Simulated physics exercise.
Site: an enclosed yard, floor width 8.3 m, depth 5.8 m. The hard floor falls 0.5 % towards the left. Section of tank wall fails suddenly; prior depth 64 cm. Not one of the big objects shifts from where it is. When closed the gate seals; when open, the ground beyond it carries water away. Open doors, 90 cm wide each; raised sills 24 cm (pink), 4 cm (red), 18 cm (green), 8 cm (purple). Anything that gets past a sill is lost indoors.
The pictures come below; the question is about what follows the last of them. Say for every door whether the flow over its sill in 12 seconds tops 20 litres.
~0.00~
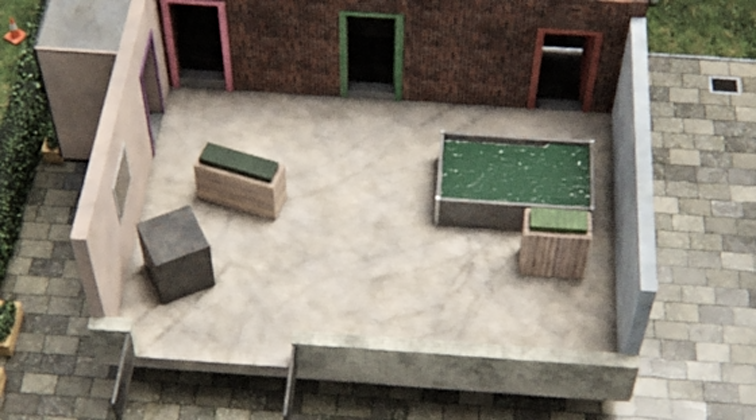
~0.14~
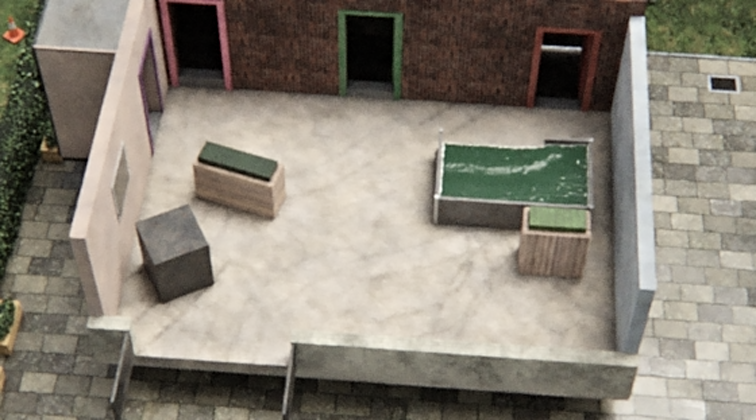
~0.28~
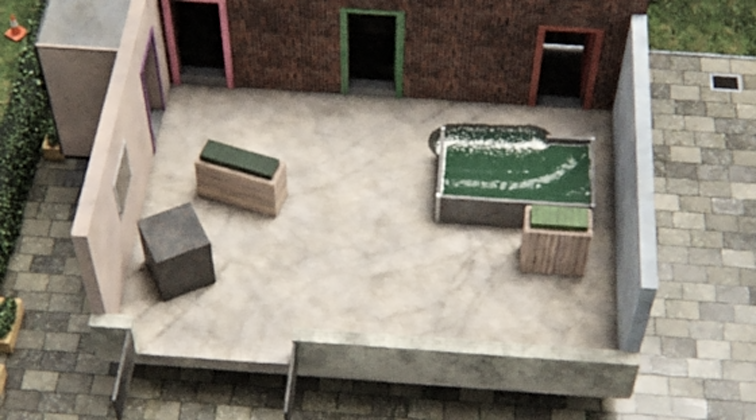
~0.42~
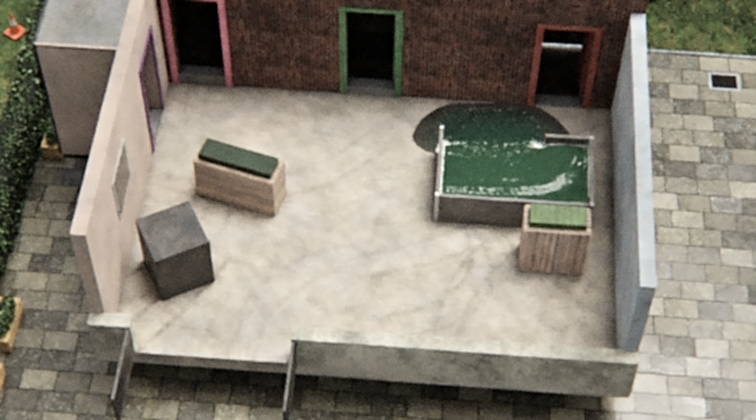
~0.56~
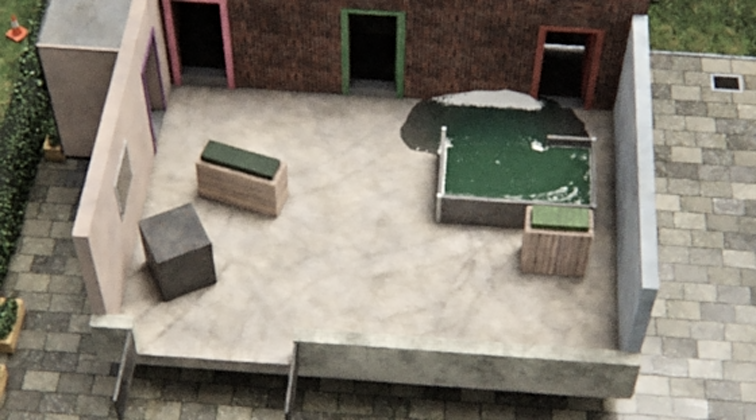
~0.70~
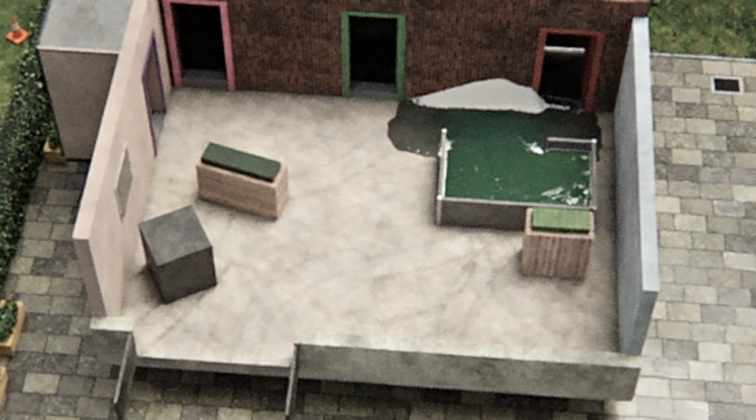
My prediction: The pink door remains shy of the limit. The red door overtops the limit. The green door remains shy of the limit. The purple door overtops the limit.
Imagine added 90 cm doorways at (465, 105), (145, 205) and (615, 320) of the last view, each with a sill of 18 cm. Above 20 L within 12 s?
In that order: Beyond it, short of it, short of it.
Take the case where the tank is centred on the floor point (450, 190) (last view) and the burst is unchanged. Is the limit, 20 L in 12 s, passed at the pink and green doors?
For the pink door, the amount is acceptable; for the green door, the amount is too high.
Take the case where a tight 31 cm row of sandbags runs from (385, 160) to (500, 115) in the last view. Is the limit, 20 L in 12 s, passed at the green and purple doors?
Against the limit, the green door stays within it and the purple door stays within it.
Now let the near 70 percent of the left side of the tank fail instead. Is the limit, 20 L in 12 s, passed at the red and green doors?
Red stays inside, green stays inside, judged against that limit.
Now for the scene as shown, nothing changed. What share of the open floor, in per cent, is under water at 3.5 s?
Wet share: Near 45 percent.
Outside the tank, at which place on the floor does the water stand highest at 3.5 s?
The spot is near (156, 158) in the last view.
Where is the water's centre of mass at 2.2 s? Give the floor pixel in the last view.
Centre: Roughly (477, 154) px.
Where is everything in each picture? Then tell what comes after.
Still water, 64 cm deep, in the tank at (516, 173), in the first picture.
The front is at a hidden place, 1.0 m from the gap on the tank's far side; 0.4 m2 of floor is under water; 64 cm left at the back of the tank, in the second picture.
The front is at (545, 135), 1.2 m from the gap on the tank's far side; 1.5 m2 of floor is under water; 62 cm left at the back of the tank, in the third picture.
The front is at (563, 135), 1.5 m from the gap on the tank's far side; 2.8 m2 of floor is under water; 56 cm left at the back of the tank, in the fourth picture.
Water pours out on the tank's far side and has run 1.9 m, to (566, 109); typically 10 cm deep outside, 55 cm at the tank's back, in the fifth picture.
The front is at (589, 113), 2.2 m from the gap on the tank's far side; 4.2 m2 of floor is under water; 52 cm left at the back of the tank, in the sixth picture.
After 1.4 s water covers 10 % of the floor and is deepest (48 cm) near (485, 119); pink door not reached, red door 20 cm at the sill, 63 L in, green door 13 cm at the sill, 0 L in, purple door not reached.
After 2.2 s water covers 25 % of the floor and is deepest (32 cm) near (476, 111); pink door not reached, red door 14 cm at the sill, 125 L in, green door 15 cm at the sill, 0 L in, purple door not reached.
After 3.5 s water covers 45 % of the floor and is deepest (26 cm) near (156, 158); pink door 6 cm at the sill, 0 L in, red door 14 cm at the sill, 171 L in, green door 11 cm at the sill, 0 L in, purple door 19 cm at the sill, 39 L in.
After 7.0 s water covers 70 % of the floor and is deepest (13 cm) near (136, 245); pink door 10 cm at the sill, 0 L in, red door 7 cm at the sill, 272 L in, green door 6 cm at the sill, 0 L in, purple door 11 cm at the sill, 147 L in.
After 12.0 s water covers 90 % of the floor and is deepest (8 cm) near (164, 121); pink door 8 cm at the sill, 0 L in, red door 5 cm at the sill, 287 L in, green door 3 cm at the sill, 0 L in, purple door 8 cm at the sill, 152 L in.
